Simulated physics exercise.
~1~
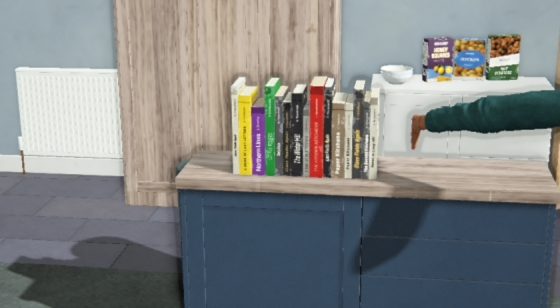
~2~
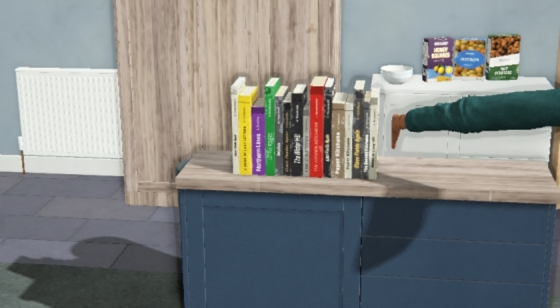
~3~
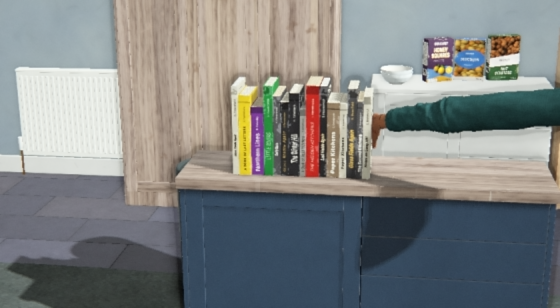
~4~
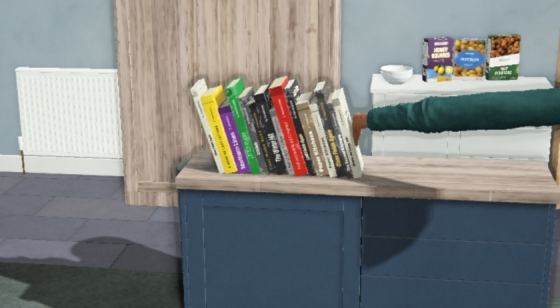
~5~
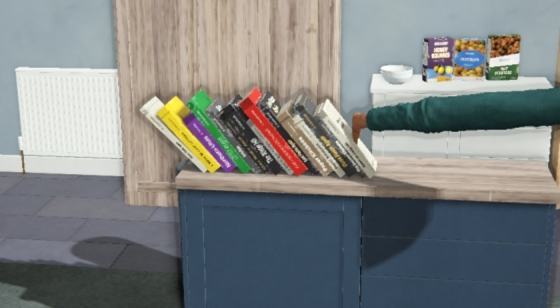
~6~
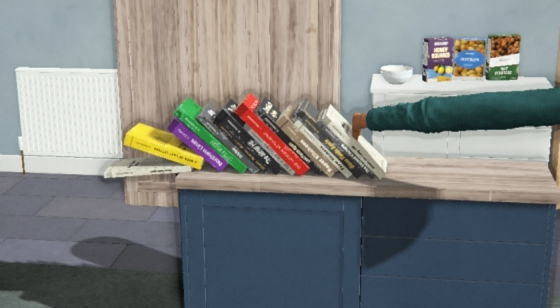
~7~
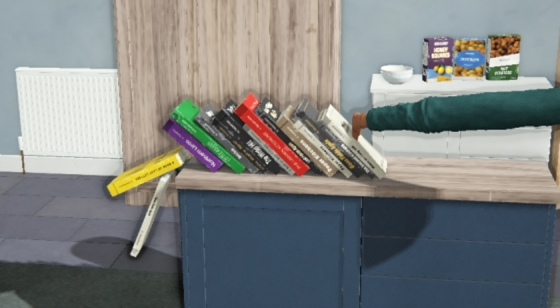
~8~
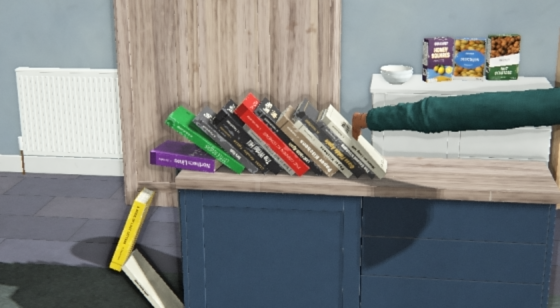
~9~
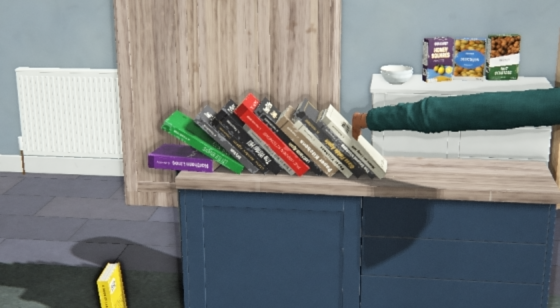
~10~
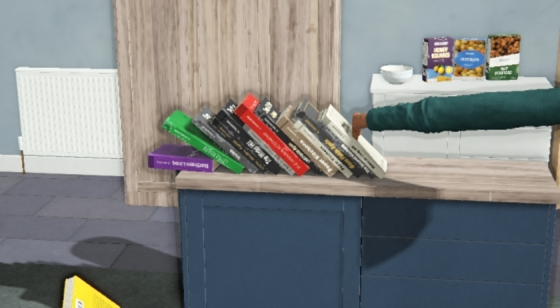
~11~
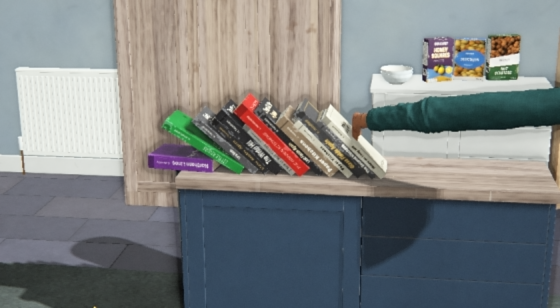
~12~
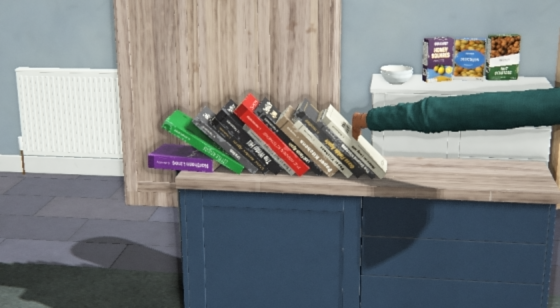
On a wooden counter with blue cupboards, a green-sleeved arm pushed a row of upright books leftward until they leaned over, and a white book and the yellow one dropped off the left end, leaving the purple one lying over the edge.
